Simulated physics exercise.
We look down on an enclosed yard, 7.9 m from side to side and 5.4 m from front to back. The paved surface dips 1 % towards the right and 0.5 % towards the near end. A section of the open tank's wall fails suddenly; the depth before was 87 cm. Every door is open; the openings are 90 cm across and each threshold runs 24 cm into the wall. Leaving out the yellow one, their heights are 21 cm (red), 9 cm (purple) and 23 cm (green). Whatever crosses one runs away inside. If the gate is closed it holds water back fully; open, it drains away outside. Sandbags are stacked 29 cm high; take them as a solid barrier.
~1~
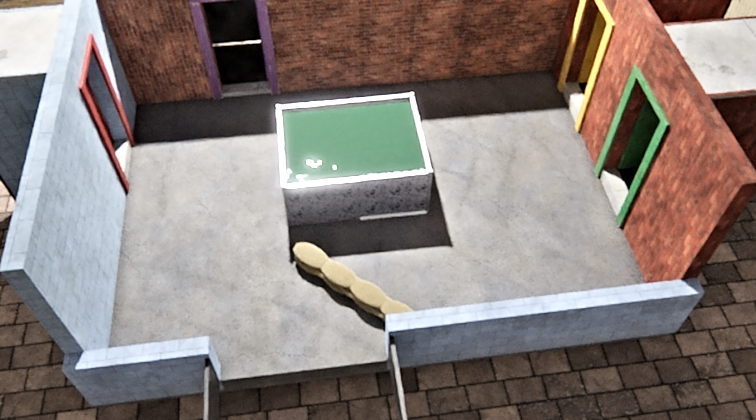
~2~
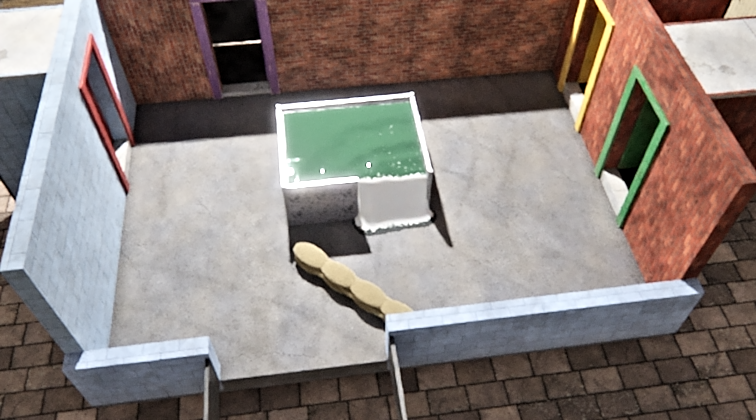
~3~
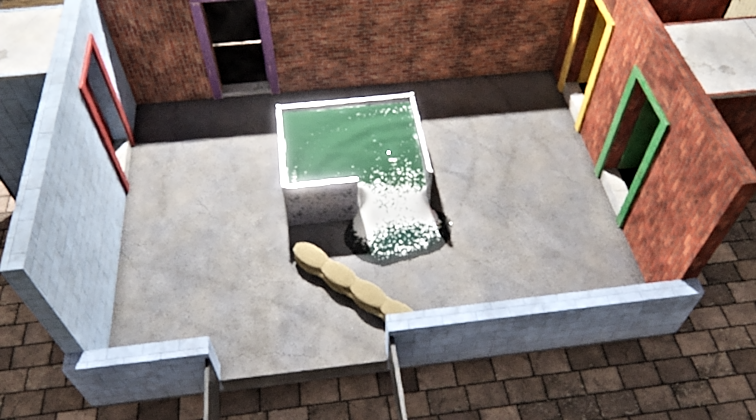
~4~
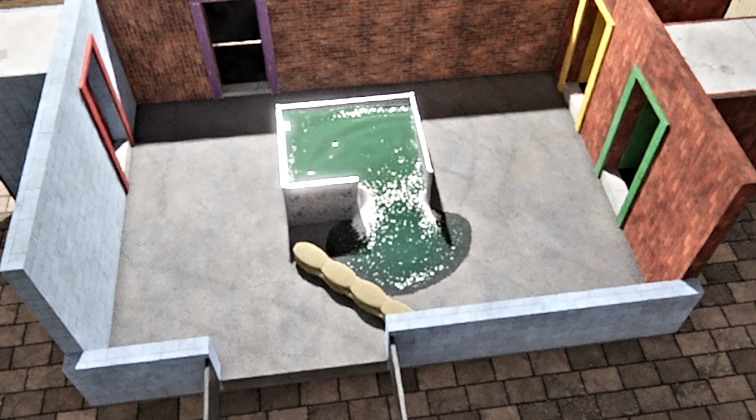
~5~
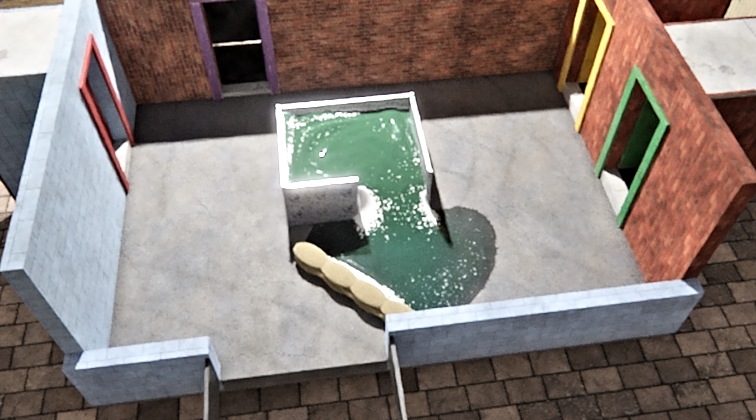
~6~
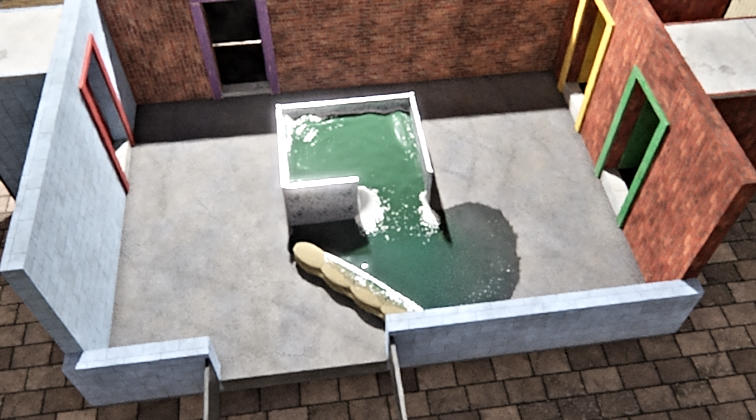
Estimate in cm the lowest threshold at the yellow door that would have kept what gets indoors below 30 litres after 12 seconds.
It would have to be roughly 13 cm high.
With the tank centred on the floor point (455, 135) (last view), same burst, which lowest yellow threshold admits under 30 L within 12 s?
About 10.5 cm.
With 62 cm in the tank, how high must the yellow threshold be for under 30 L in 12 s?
About 9.0 cm.
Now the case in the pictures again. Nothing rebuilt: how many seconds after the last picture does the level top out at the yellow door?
Near 7.5 s.
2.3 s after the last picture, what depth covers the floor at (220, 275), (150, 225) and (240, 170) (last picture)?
In that order: 2, 0 and 0 cm.
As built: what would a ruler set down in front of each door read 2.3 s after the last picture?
In cm: Yellow 4, red 0, purple 0, green 18.
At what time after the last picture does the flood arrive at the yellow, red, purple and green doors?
Yellow 2.2 s, red 5.0 s, purple 5.0 s, green 1.5 s.
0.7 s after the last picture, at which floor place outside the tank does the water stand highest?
Near (442, 326).
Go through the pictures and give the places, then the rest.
In the first frame, the open tank at (351, 142) is whole and still, 87 cm deep; the yellow door at (582, 66) is dry.
In the second frame, the front is at (368, 232), 0.3 m from the gap at (392, 201); 0.3 m2 of floor is wet, 87 cm left at the back.
In the third frame, the front is at (376, 259), 0.9 m from the gap at (392, 202); 1.1 m2 of floor is wet, 87 cm left at the back.
In the fourth frame, water pours out at (392, 203) and has run 1.5 m, to (398, 291); about 10 cm deep outside, 79 cm at the back.
In the fifth frame, the gap is at (392, 203), the front 2.1 m out at a hidden place; the back of the open tank holds 73 cm.
In the sixth frame, the gap is at (392, 202), the front 2.3 m out at a hidden place; the back of the open tank holds 75 cm; the yellow door at (582, 66), 4.1 m from the gap, is still 3.1 m from the nearest water.
Then, 0.7 s after the last picture water covers 20 % of the floor, deepest (57 cm) near (442, 326); it has not reached the yellow door.
Then, 2.3 s after the last picture water covers 40 % of the floor, deepest (44 cm) near (637, 314); 4 cm at the yellow door, 0 litres in over its 24 cm threshold.
Then, 11.3 s after the last picture water covers 95 % of the floor, deepest (13 cm) near (649, 313); 12 cm at the yellow door, 0 litres in over its 24 cm threshold.
At the yellow door as built, the water peaked near 18 cm, 7.5 s after the last picture.
With a threshold of 11.5 cm, 47 litres would have come in within the 12 s; with 16 cm, 9 litres. So under 30 litres takes about 13 cm.
